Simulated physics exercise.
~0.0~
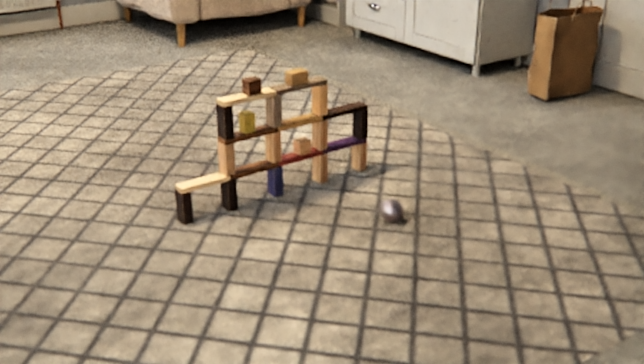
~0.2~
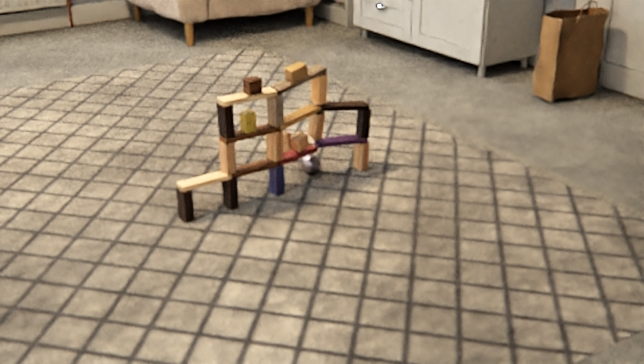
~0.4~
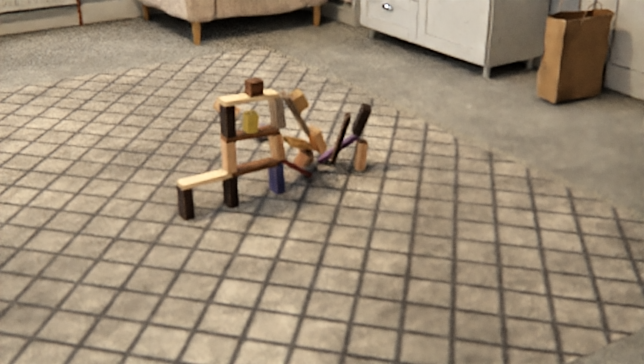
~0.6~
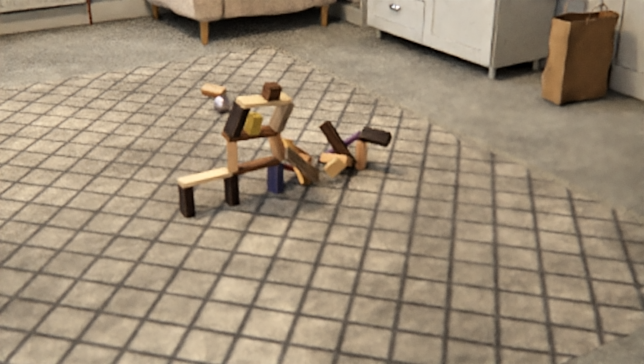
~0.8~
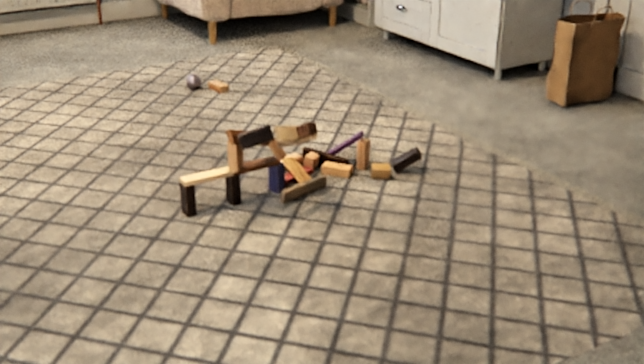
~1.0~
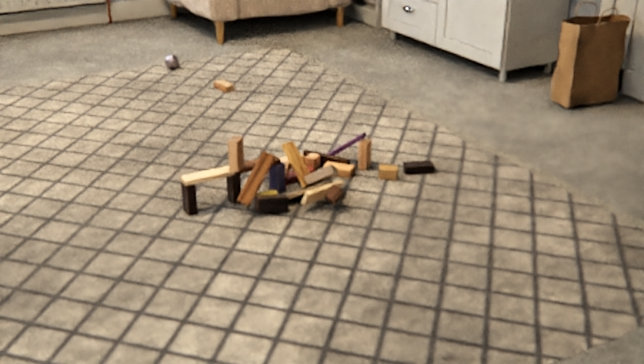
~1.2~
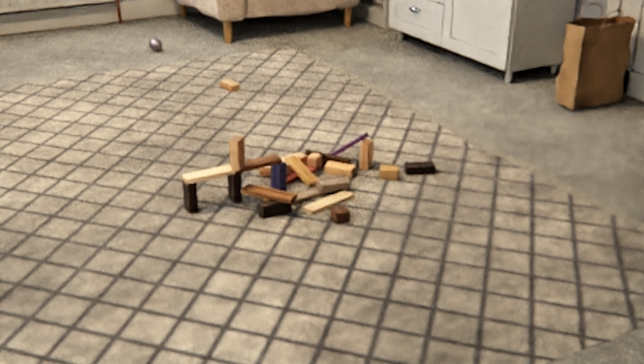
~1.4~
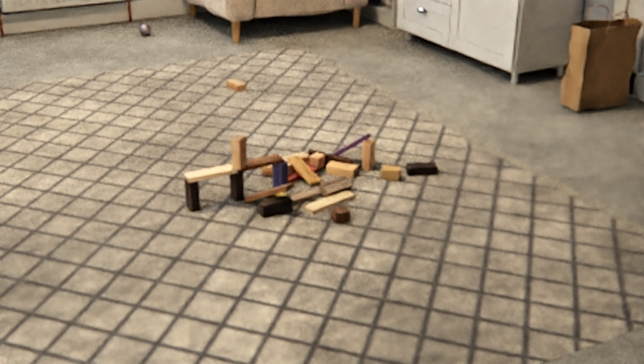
A small tower of wooden posts and planks stands on a grid-patterned rug in a room, seen from slightly above, with a sofa, a pale cabinet and a brown paper bag behind it. The tower has black, tan, blue and purple pieces, and a low step on its left. A shiny steel ball rolls in from the right and passes in among the posts. The right side sags and falls first, the red and purple planks tipping, then the upper left part topples too. The ball rolls away toward the far left, leaving a heap with the low left step still standing.
